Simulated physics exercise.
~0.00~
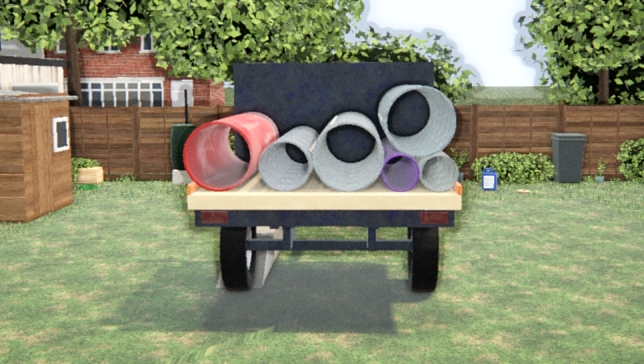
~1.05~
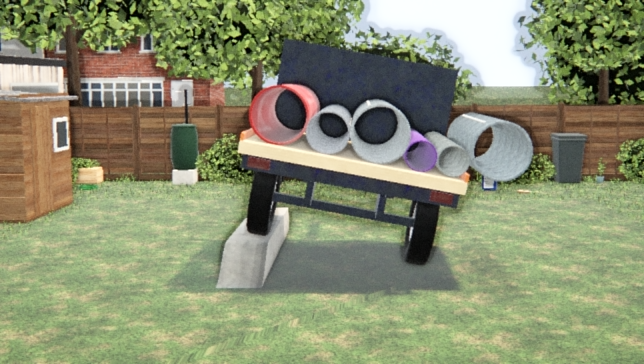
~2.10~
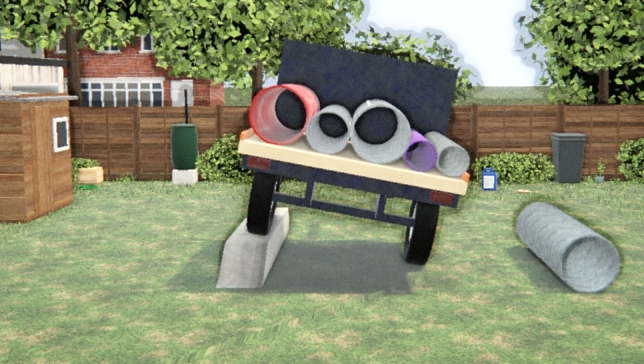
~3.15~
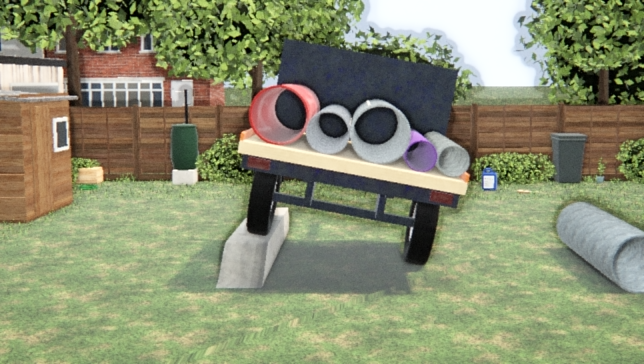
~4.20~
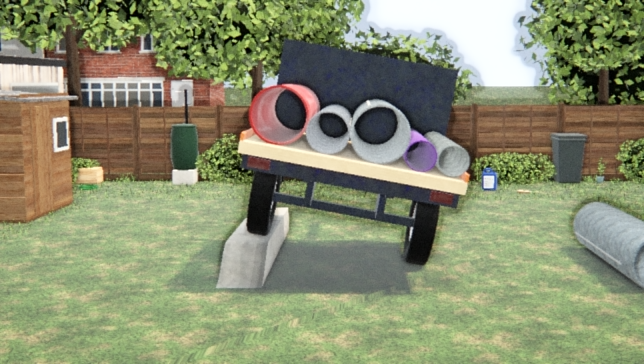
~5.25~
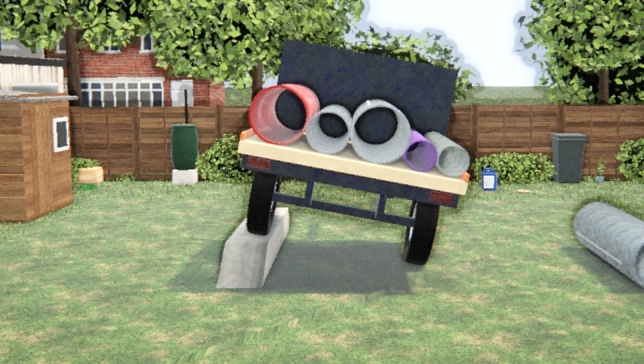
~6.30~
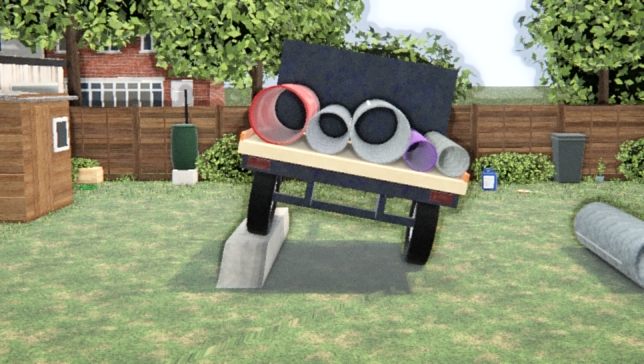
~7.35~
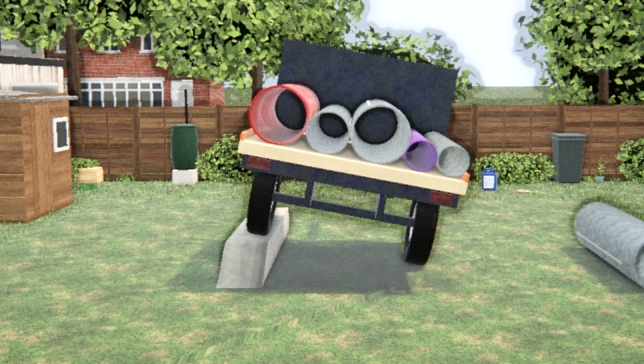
The footage shows a flat trailer loaded with six pipes tilting to the right as its left wheel mounts a concrete ramp. The large grey pipe on top tumbles off the right side and rolls away across the grass, while the red, purple and other grey pipes stay aboard.
